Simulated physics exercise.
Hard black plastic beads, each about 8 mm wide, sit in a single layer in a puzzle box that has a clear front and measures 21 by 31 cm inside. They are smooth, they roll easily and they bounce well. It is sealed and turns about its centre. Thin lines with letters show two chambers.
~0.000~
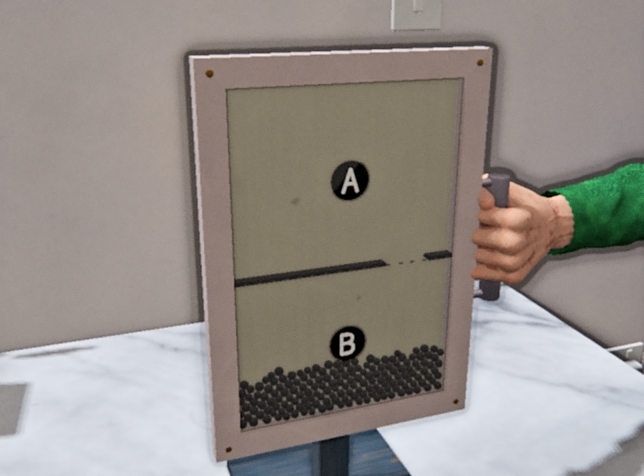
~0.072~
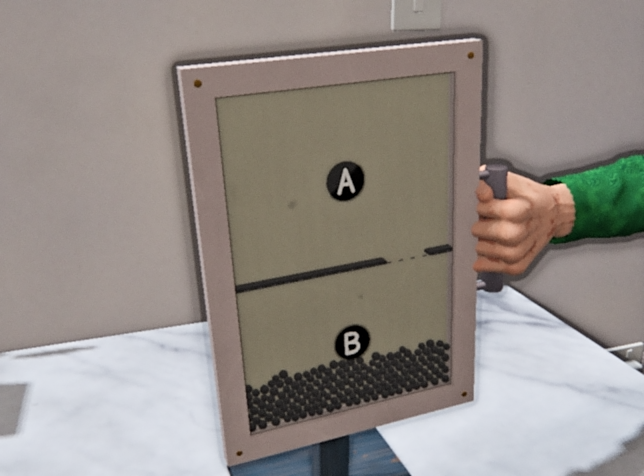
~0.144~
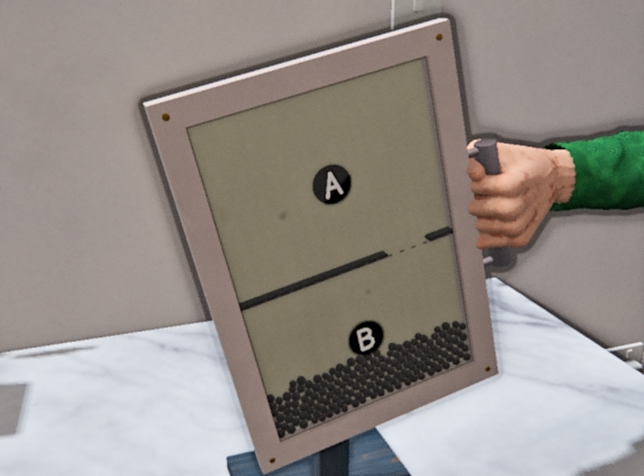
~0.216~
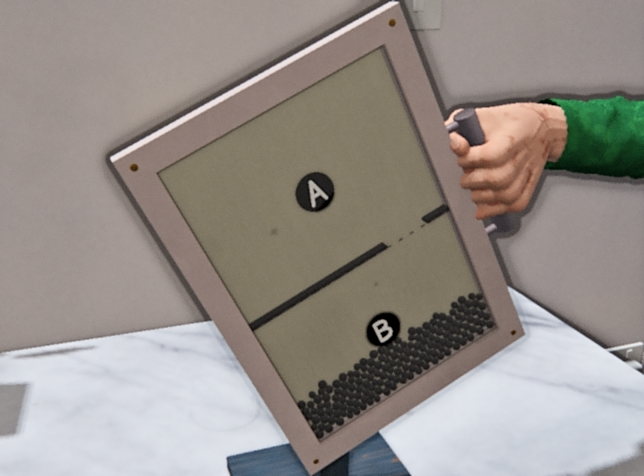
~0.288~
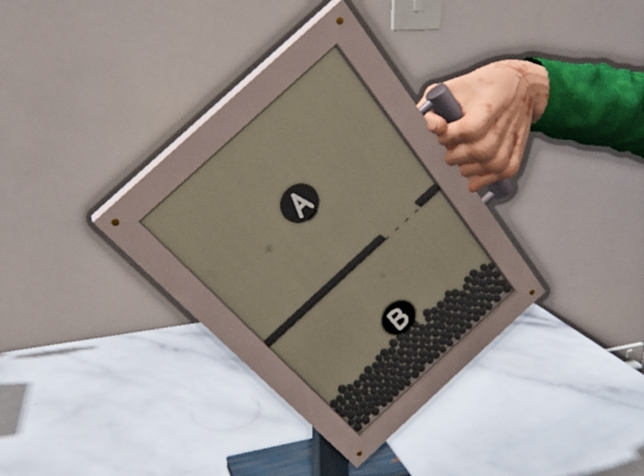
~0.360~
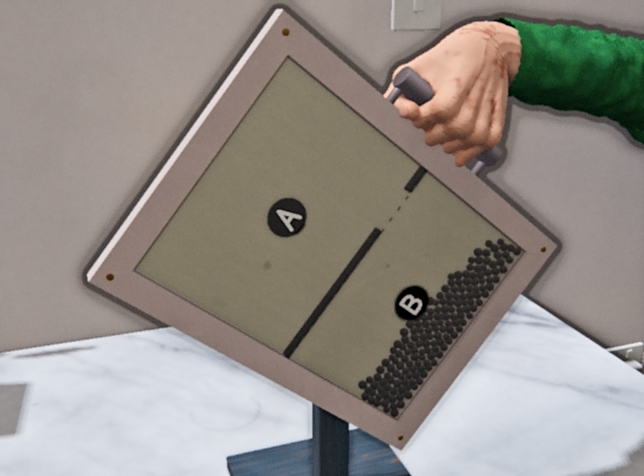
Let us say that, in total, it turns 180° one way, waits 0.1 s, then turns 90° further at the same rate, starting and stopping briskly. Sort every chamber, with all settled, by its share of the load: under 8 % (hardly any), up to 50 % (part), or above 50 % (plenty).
Chamber A: Above 50 %; chamber B: Up to 50 %.
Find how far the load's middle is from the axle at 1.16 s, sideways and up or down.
Roughly 4 centimetres to the right and 5 centimetres above.
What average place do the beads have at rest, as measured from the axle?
The middle sits around 2 cm right of it and 9 cm below it.
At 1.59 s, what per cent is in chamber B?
About 60 percent of the load.
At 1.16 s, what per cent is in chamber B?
The share there is close to 100 per cent.
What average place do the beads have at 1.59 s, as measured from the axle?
Some 1 cm left and 5 cm below.
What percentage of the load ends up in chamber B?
Some 40 per cent.
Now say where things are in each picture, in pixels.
In the first picture, level; about 170 beads; beads centred (344, 385); top one (279, 372); A (350, 180), B (348, 343).
In the second picture, turned 3° anticlockwise; beads centred (351, 383); top one (430, 344).
In the third picture, turned 13° anticlockwise; beads centred (372, 377); top one (446, 326); wall ends (236, 309) to (384, 254), (429, 238) to (452, 229).
In the fourth picture, turned 26° anticlockwise; beads centred (398, 364); top one (472, 296).
In the fifth picture, turned 38° anticlockwise; beads centred (420, 346); top one (491, 266).
In the sixth picture, turned 51° anticlockwise; beads centred (436, 330); top one (501, 242); A (287, 218), B (412, 303).
After 1.16 s, it stands 180° anticlockwise; the beads' middle is 4 cm right of and 5 cm above the centre; B 100 %.
After 1.59 s, it has come round 225° anticlockwise; the beads' middle is 1 cm left of and 5 cm below the centre; A 40 %, B 60 %.
After 1.92 s, it has come round 270° anticlockwise; the beads' middle is 2 cm right of and 8 cm below the centre; A 60 %, B 40 %.
All still by 2.8 s, it has come round 270° anticlockwise; A 60 %, B 40 %.
